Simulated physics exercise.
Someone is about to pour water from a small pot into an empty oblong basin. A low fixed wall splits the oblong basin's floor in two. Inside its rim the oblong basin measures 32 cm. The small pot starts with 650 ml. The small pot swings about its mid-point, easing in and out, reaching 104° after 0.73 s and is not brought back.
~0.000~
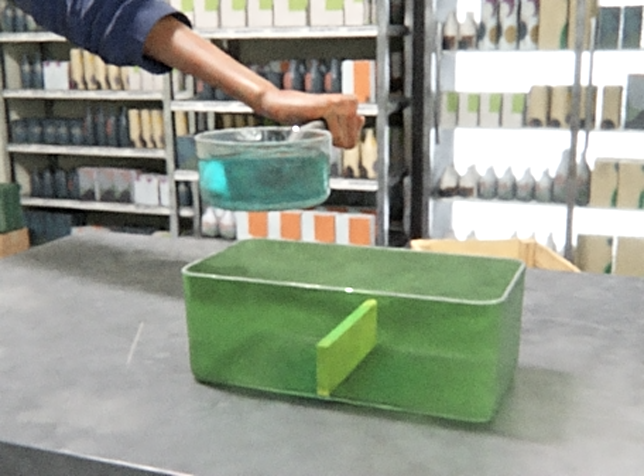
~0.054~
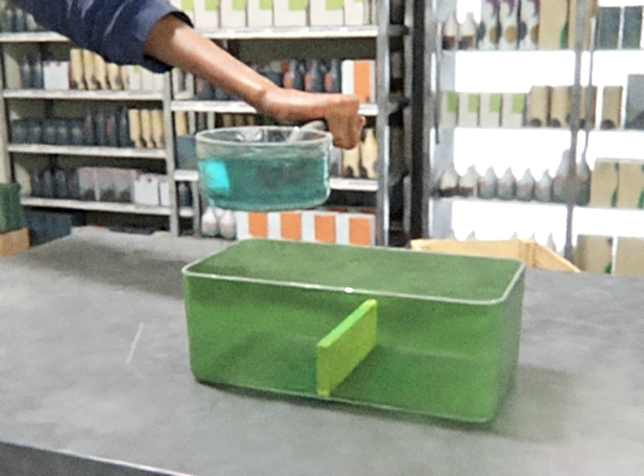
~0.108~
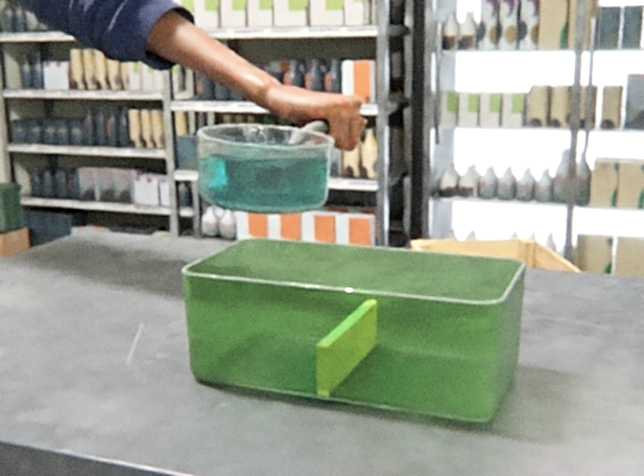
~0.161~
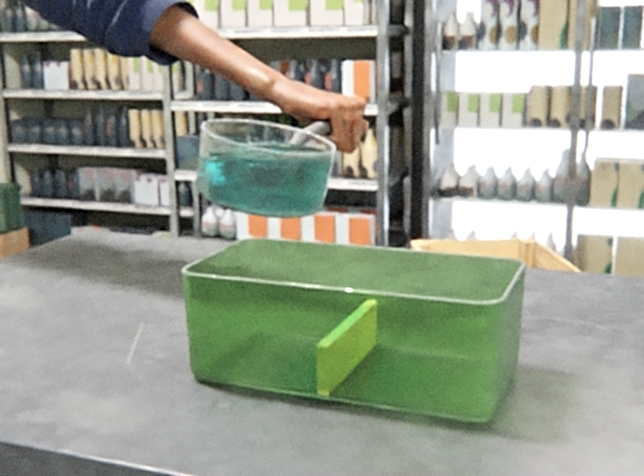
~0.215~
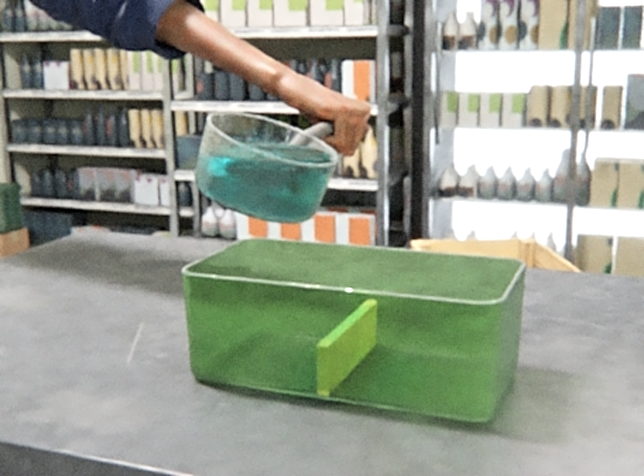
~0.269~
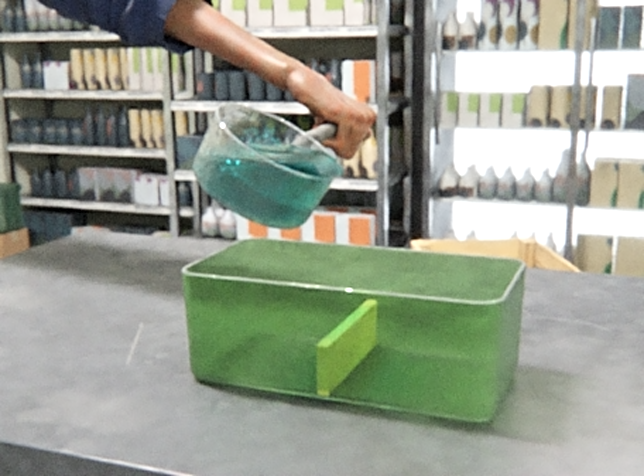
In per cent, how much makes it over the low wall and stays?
The far part has some 69 per cent.
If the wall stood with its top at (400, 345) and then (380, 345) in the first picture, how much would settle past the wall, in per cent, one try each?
First 15, then 40 per cent.
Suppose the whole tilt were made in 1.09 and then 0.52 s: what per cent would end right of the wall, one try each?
In turn about 75 and 60 per cent.
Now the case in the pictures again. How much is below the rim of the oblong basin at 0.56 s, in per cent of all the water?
Near 44 in a hundred.
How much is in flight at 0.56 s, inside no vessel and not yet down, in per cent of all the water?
About 30 per cent.
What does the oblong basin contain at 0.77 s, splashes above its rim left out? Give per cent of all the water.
Some 92 per cent.
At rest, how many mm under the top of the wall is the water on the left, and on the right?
Left about 42 mm, right about 32 mm.
By 0.56 s the tilt is 90° and 27 per cent is still to pour, 2 is left of the wall and 42 right of it.
By 0.77 s the tilt is 104° and 5 per cent is still to pour, 22 is left of the wall and 69 right of it.
By 0.99 s the tilt is 104° and 0 per cent is still to pour, 30 is left of the wall and 69 right of it.
By 1.23 s the tilt is 104° and 0 per cent is still to pour, 31 is left of the wall and 69 right of it.
At rest 31 per cent lies left of the wall, 69 right of it and 0 outside.
